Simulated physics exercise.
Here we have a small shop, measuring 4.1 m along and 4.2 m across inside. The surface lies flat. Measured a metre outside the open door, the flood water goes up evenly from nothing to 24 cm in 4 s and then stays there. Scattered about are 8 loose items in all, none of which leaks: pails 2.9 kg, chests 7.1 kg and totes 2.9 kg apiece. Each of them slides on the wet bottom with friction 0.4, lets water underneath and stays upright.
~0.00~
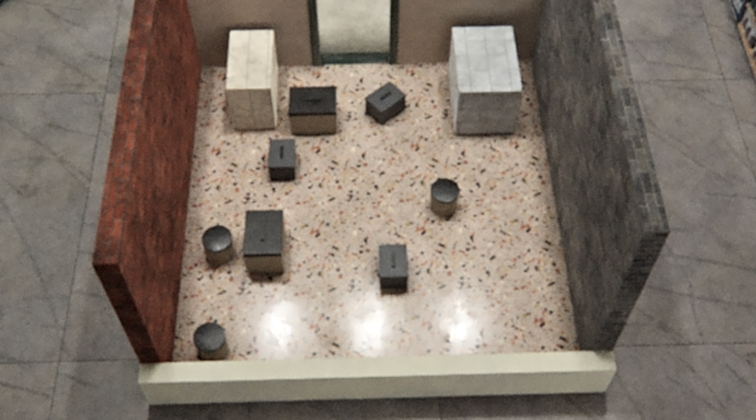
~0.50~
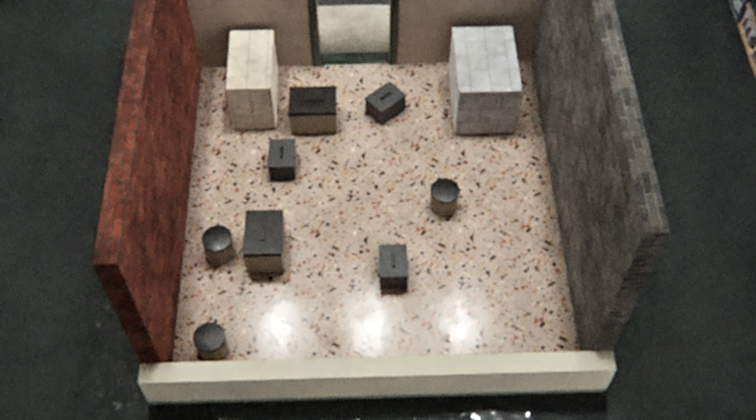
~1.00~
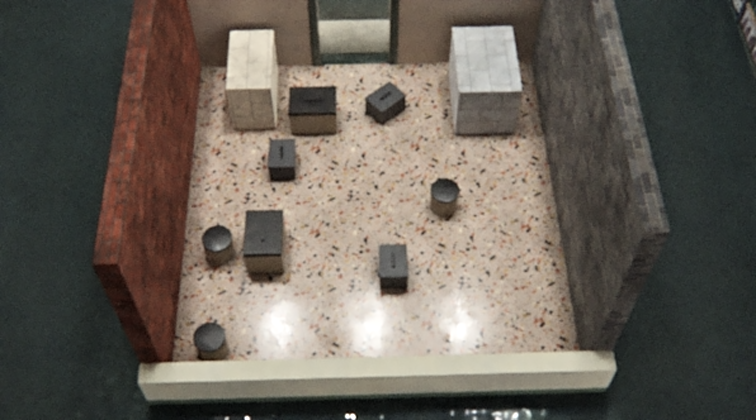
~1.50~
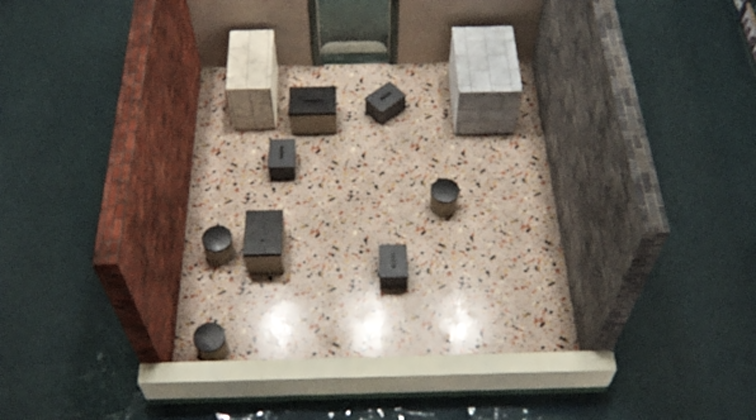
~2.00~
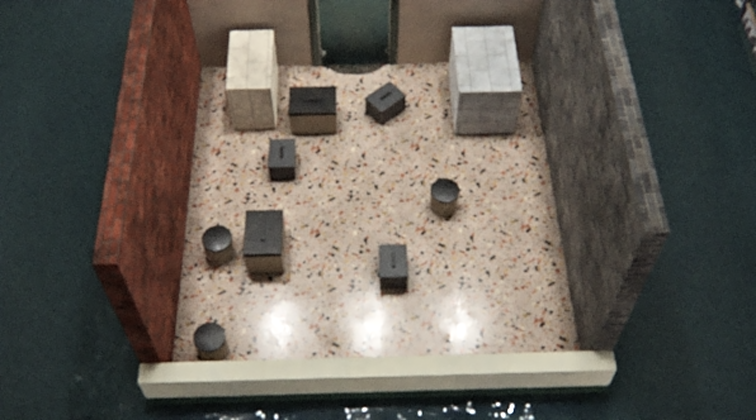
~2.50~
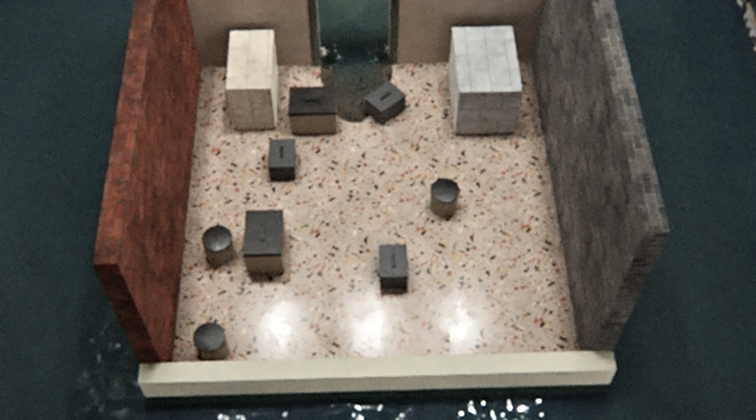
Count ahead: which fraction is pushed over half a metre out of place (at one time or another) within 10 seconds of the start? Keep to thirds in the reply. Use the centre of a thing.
My answer: Two thirds or more.
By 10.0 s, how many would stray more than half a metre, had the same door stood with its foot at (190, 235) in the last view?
6.
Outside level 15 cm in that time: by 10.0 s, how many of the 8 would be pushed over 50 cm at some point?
With that change, 5 of them.
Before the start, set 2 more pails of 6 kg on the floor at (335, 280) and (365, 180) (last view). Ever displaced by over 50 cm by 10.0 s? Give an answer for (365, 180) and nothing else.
The answer is beyond the limit.
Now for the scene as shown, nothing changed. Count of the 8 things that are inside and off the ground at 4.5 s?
I get 0.
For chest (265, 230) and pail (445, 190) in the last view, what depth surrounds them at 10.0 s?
First about 9 cm, second about 9 cm.
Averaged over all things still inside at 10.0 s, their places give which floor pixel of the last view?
It sits at about (330, 293).
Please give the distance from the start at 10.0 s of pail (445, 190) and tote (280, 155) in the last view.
Shifts: 150 cm / 80 cm.
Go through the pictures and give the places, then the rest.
In the first picture, a pail at (217, 238) rests on the ground; a pail at (445, 190), on the bottom; 0.0 m2 under water; 0 of 8 have shifted.
In the second picture, a pail at (217, 238), on the bottom; a pail at (445, 190) rests on the ground; water covers 0.0 m2; 0 of 8 have shifted.
In the third picture, a pail at (217, 238), on the bottom; a pail at (445, 190) rests on the ground; 0.0 m2 under water; 0 of 8 have shifted.
In the fourth picture, a pail at (217, 238), on the bottom; a pail at (445, 190), on the bottom; water covers 0.0 m2; 0 of 8 have shifted.
In the fifth picture, a pail at (217, 238), on the bottom; a pail at (445, 190) rests on the ground; water covers 0.1 m2; 0 of 8 have shifted.
In the sixth picture, a pail at (217, 238), on the bottom; a pail at (445, 190) rests on the ground; water covers 0.6 m2; 0 of 8 have shifted.
After 3.5 s 1 of 8 are over 50 cm from their spots; 0 afloat.
After 4.5 s 2 of 8 are over 50 cm from their spots; 0 afloat.
After 7.0 s 7 of 8 are over 50 cm from their spots; 8 afloat.
After 10.0 s 6 of 8 are over 50 cm from their spots, and 7 have been at some point; 8 afloat.
